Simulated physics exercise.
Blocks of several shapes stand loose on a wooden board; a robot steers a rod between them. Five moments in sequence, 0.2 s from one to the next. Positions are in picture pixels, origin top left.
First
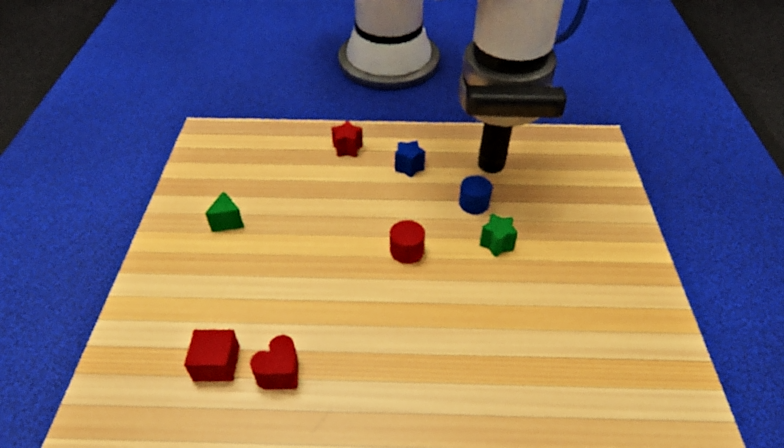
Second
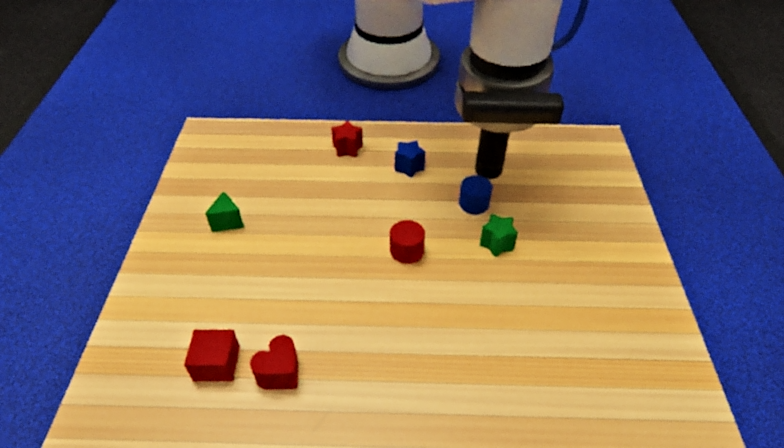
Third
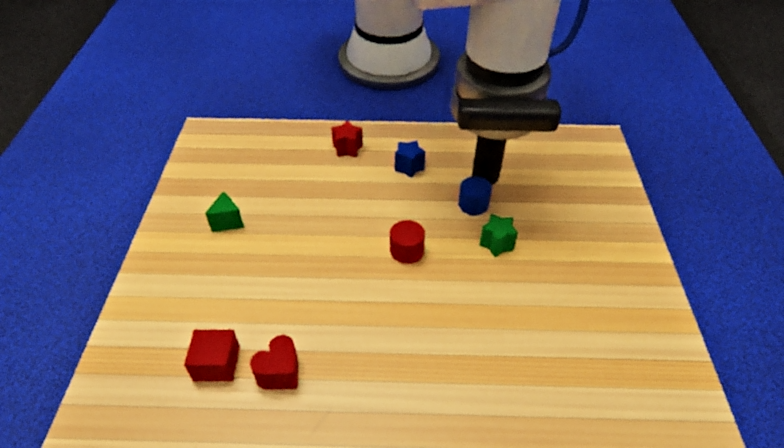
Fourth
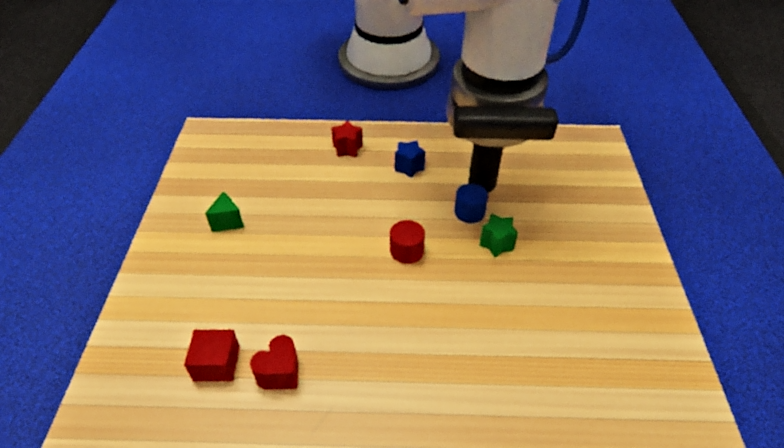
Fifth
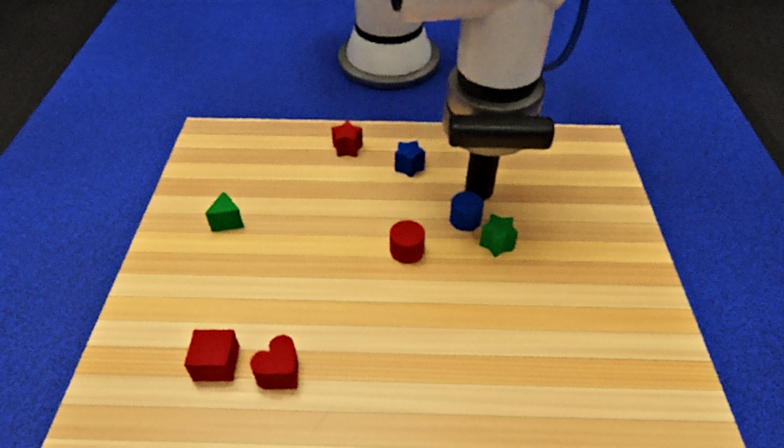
The video shows a robot arm lowering its dark rod toward a blue disc on a wooden board, then pushing the disc a short way down and slightly left, between a red disc and a green star block.
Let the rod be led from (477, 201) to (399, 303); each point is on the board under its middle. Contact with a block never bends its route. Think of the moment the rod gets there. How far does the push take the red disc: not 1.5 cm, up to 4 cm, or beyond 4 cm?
Goes under 1.5 cm.
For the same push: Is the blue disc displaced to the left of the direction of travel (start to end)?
Yes, I think so.
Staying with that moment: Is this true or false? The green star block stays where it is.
The statement is true.
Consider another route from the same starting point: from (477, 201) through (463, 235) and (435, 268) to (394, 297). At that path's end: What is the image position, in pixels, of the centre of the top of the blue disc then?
Roughly at (368, 299).
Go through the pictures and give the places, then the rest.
Rod tip at (491, 165); block tops, red disc at (408, 232); blue disc at (477, 185); green star block at (501, 225), in the first picture.
Rod at (488, 171); blocks unchanged, in the second picture.
Rod at (485, 177); blocks unchanged, in the third picture.
Rod at (482, 184); blue disc at (472, 194), in the fourth picture.
Rod at (479, 192); red disc at (408, 232); blue disc at (468, 202); green star block at (501, 225), in the fifth picture.
What follows on the original path. One third of the way, rod at (457, 224); blue disc at (446, 236).
Two thirds of the way, rod at (430, 258); red disc at (402, 235); blue disc at (422, 274).
At the end, rod at (400, 295); red disc at (402, 235); blue disc at (407, 315); green star block in place.
